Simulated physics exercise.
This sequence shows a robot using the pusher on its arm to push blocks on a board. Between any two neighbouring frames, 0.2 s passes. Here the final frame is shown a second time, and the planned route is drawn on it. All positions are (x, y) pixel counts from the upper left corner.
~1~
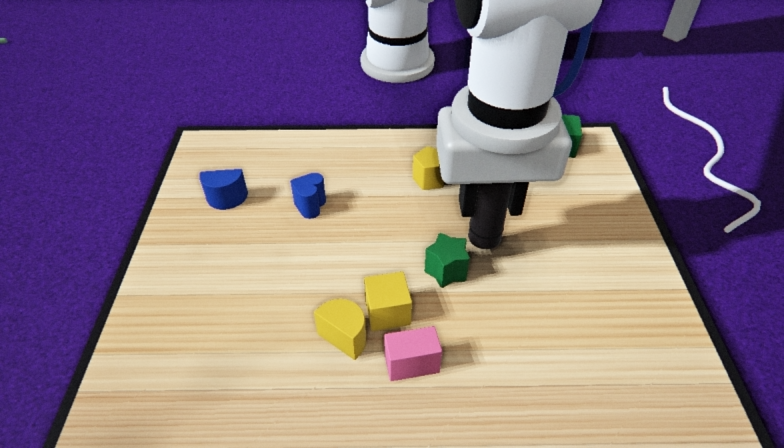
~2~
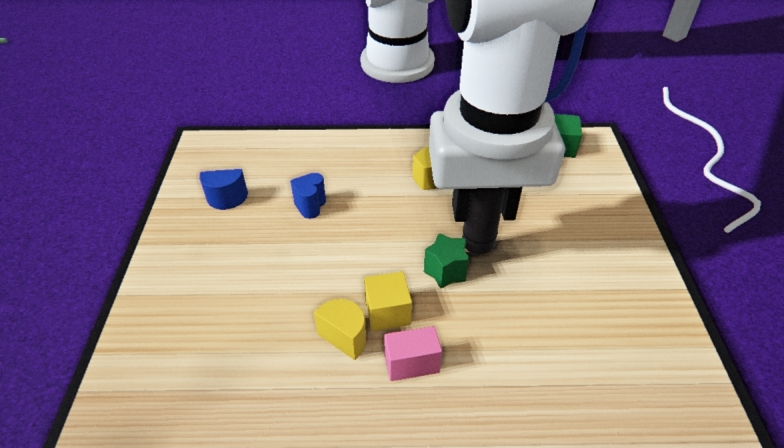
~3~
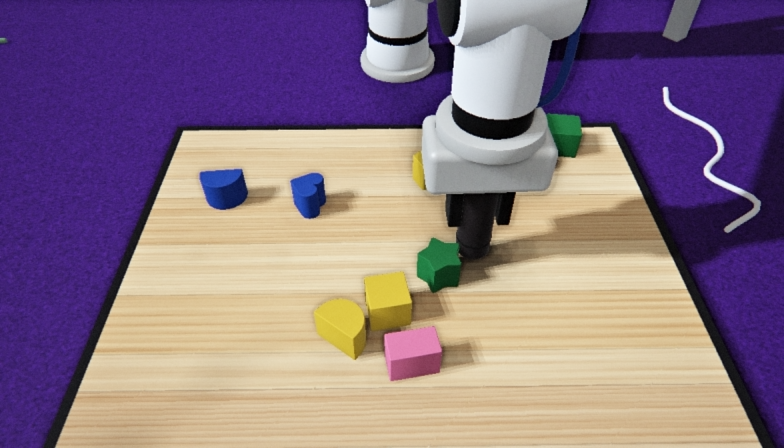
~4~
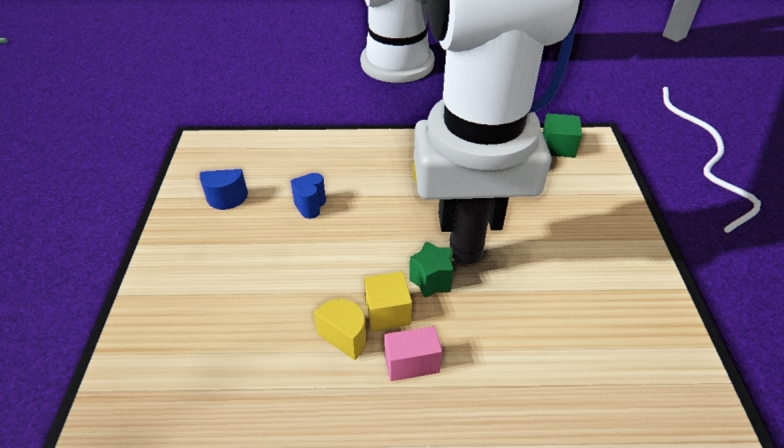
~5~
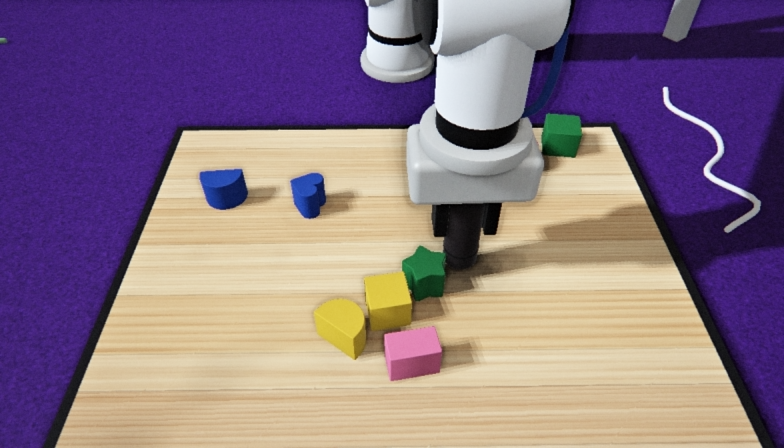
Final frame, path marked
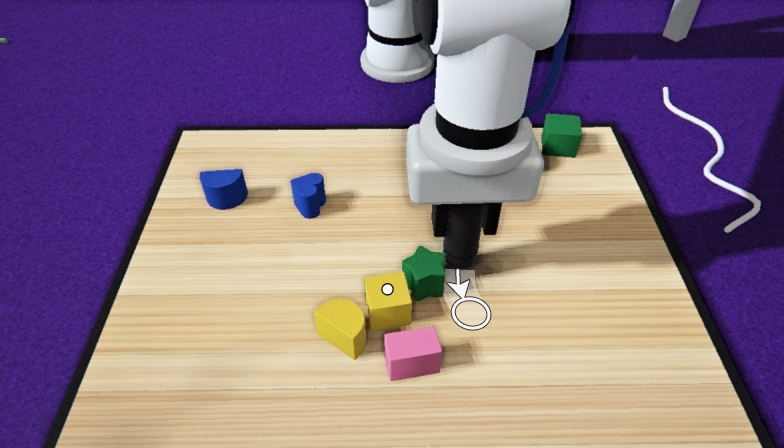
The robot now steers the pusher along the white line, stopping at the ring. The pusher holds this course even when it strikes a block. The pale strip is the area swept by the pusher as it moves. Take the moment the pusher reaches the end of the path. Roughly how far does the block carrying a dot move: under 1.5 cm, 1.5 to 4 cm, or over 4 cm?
It is going to finish within 1.5 cm of where it is now.
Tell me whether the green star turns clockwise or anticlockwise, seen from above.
Viewed from above, clockwise.
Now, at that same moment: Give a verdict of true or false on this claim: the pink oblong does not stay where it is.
It is false.
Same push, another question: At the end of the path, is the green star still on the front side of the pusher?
No, it doesn't check out.
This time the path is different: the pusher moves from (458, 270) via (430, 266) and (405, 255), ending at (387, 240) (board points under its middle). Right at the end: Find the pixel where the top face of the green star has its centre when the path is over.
If I read the scene right, the answer is (396, 261).
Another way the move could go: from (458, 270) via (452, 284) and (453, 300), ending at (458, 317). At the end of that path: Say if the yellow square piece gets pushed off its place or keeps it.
The block you're asking about gets moved.
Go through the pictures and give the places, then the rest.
Tip of the pusher (484, 239), middles of tops, yellow square piece (388, 289), pink oblong (413, 343), green star (449, 248), in the first frame.
Pusher (478, 243), nothing pushed, in the second frame.
Pusher (472, 248), green star (441, 253), in the third frame.
Pusher (466, 253), green star (434, 258), in the fourth frame.
Pusher (459, 258), yellow square piece (388, 289), pink oblong (413, 343), green star (426, 262), in the fifth frame.
The line goes from (458, 270) over (458, 284) and (463, 298) to (471, 313); the dot is on the yellow square piece.
The first path, step by step. Halfway along, pusher (461, 280); yellow square piece (383, 289); green star (423, 271), turned 45° clockwise.
At the end, pusher (473, 301); yellow square piece (383, 289); pink oblong unmoved; green star (423, 271), turned 45° clockwise.
